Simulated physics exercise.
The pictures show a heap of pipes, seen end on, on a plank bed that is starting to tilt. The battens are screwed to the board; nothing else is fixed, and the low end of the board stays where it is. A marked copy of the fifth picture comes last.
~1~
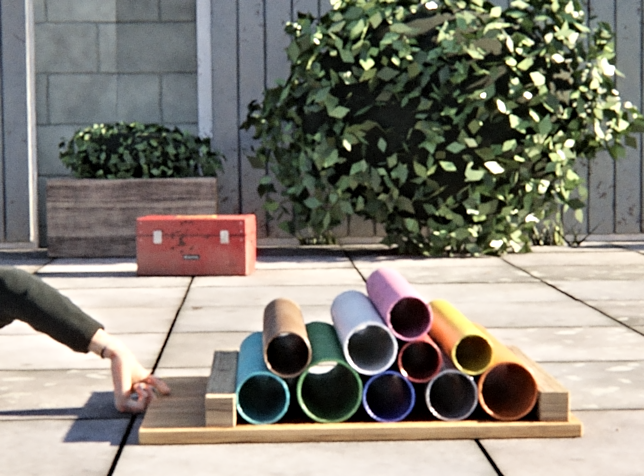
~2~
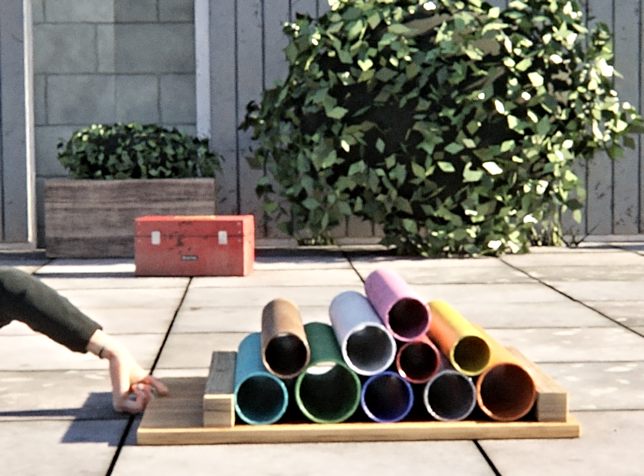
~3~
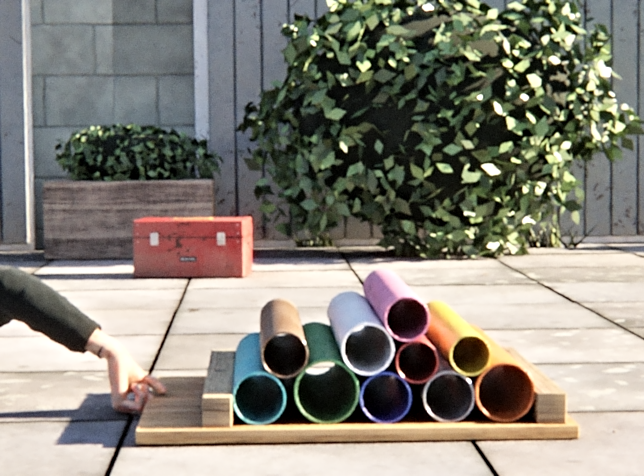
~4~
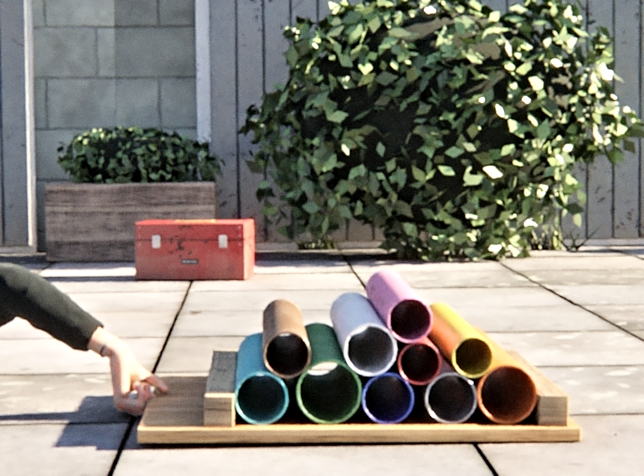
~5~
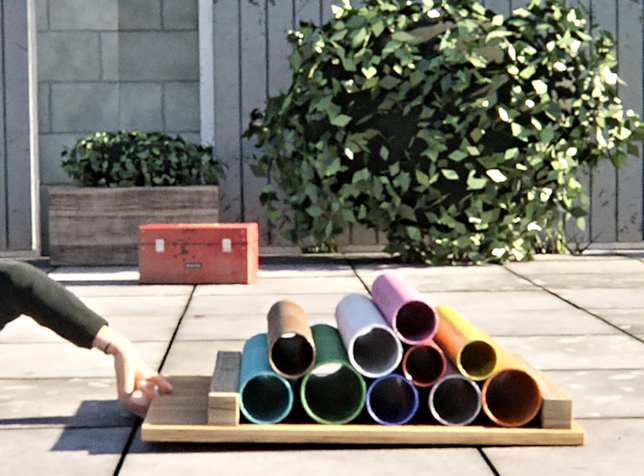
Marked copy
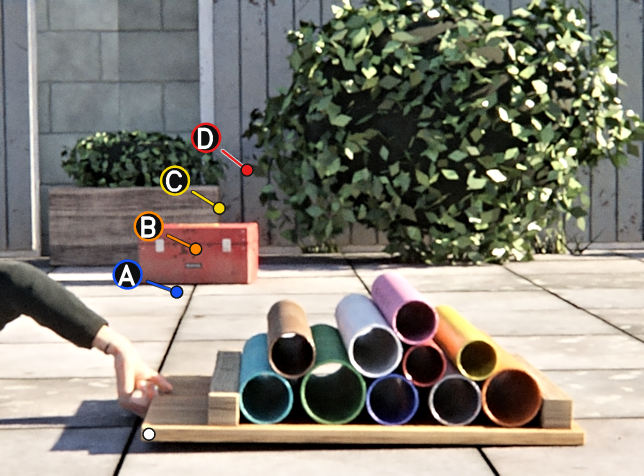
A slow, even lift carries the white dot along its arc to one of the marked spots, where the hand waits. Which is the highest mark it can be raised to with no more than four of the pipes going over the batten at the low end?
Lift it to D and no more.
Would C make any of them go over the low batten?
Yes, at C.
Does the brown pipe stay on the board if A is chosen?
Yes.
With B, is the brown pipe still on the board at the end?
Yes.
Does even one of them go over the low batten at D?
At D: Yes.
On the marked copy, A at (177, 292); B at (195, 249); C at (219, 209); D at (247, 170); the white dot at (149, 434).
Taking D. A third of the way, board at 21°.
Two thirds of the way, board at 39°.
When it is over, board at 39°, four over the low batten (red, yellow, white, pink).
As for the rest, A one over the low batten (pink); B one over the low batten (pink); C one over the low batten (pink).
